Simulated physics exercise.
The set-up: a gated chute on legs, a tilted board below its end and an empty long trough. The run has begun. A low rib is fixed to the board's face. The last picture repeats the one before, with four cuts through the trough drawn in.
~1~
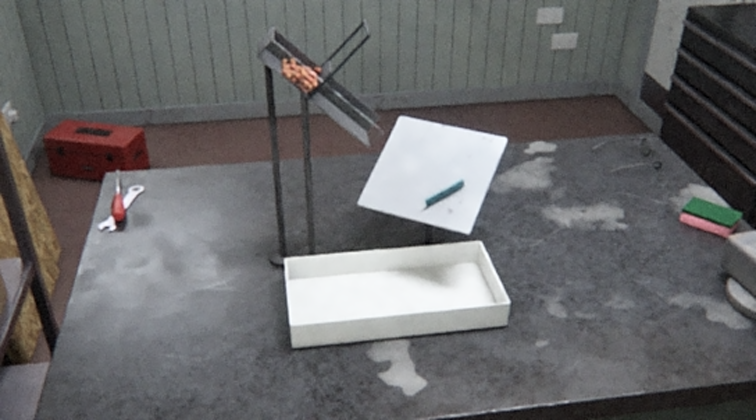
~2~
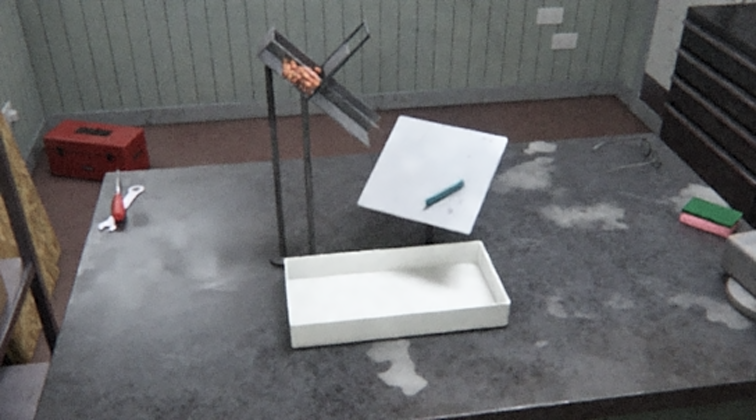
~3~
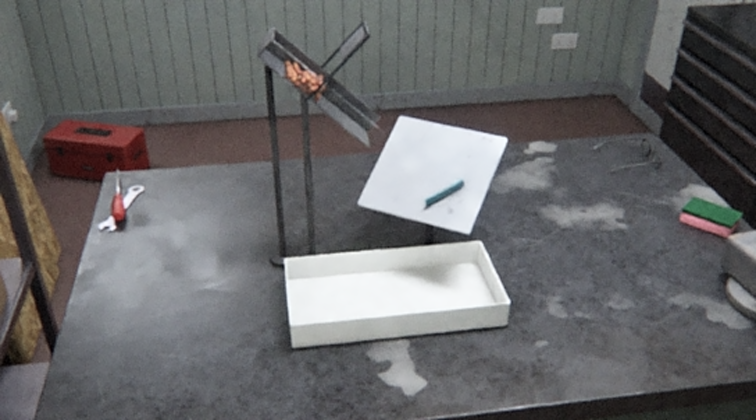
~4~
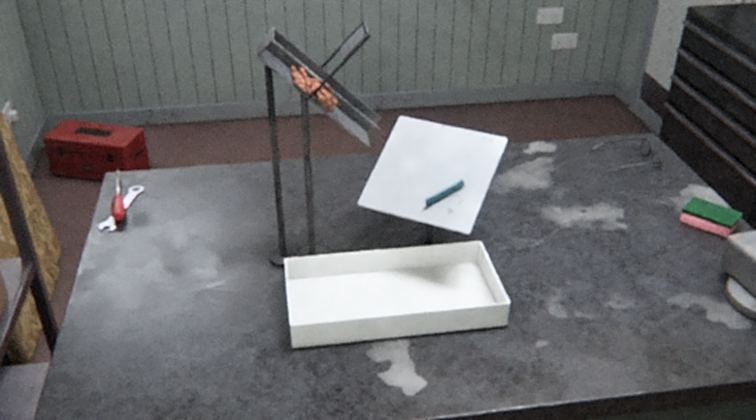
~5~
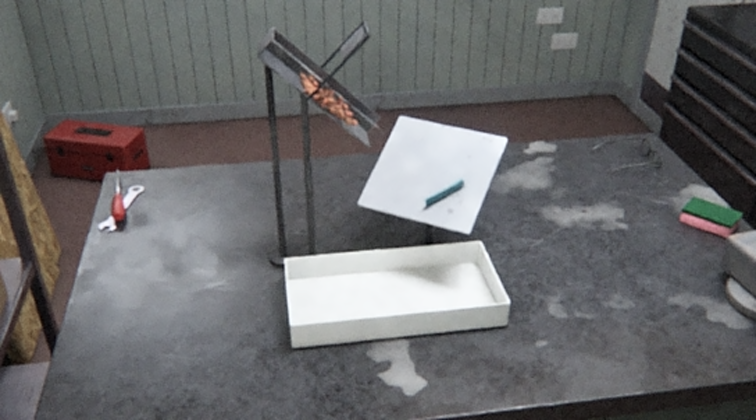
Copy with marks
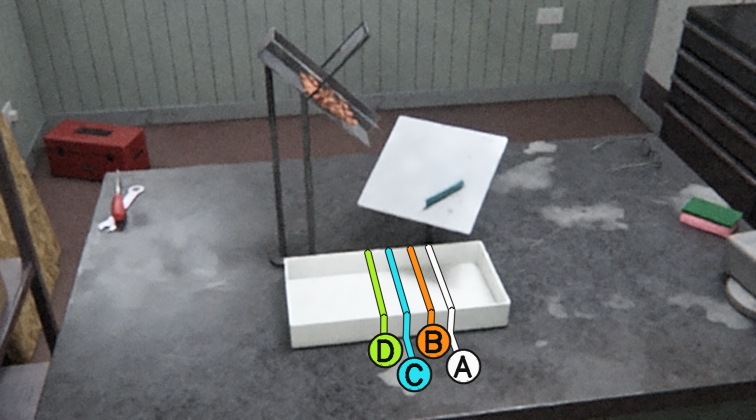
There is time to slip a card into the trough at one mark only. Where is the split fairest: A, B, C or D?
I would pick line C.
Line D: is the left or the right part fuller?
The right side.
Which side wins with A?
The left side.
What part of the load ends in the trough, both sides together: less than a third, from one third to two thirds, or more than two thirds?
More than two thirds.
On the marked copy, line A crosses the front rim at (451, 309); line B crosses the front rim at (431, 311); line C crosses the front rim at (406, 313); line D crosses the front rim at (383, 315).
For line A, of what is caught, nearly all on the left of the divider, a stray few on the right.
For line B, of what is caught, most on the left of the divider, a small part on the right.
For line C, of what is caught, about half on the left of the divider, about half on the right.
For line D, of what is caught, about a quarter on the left of the divider, most on the right.
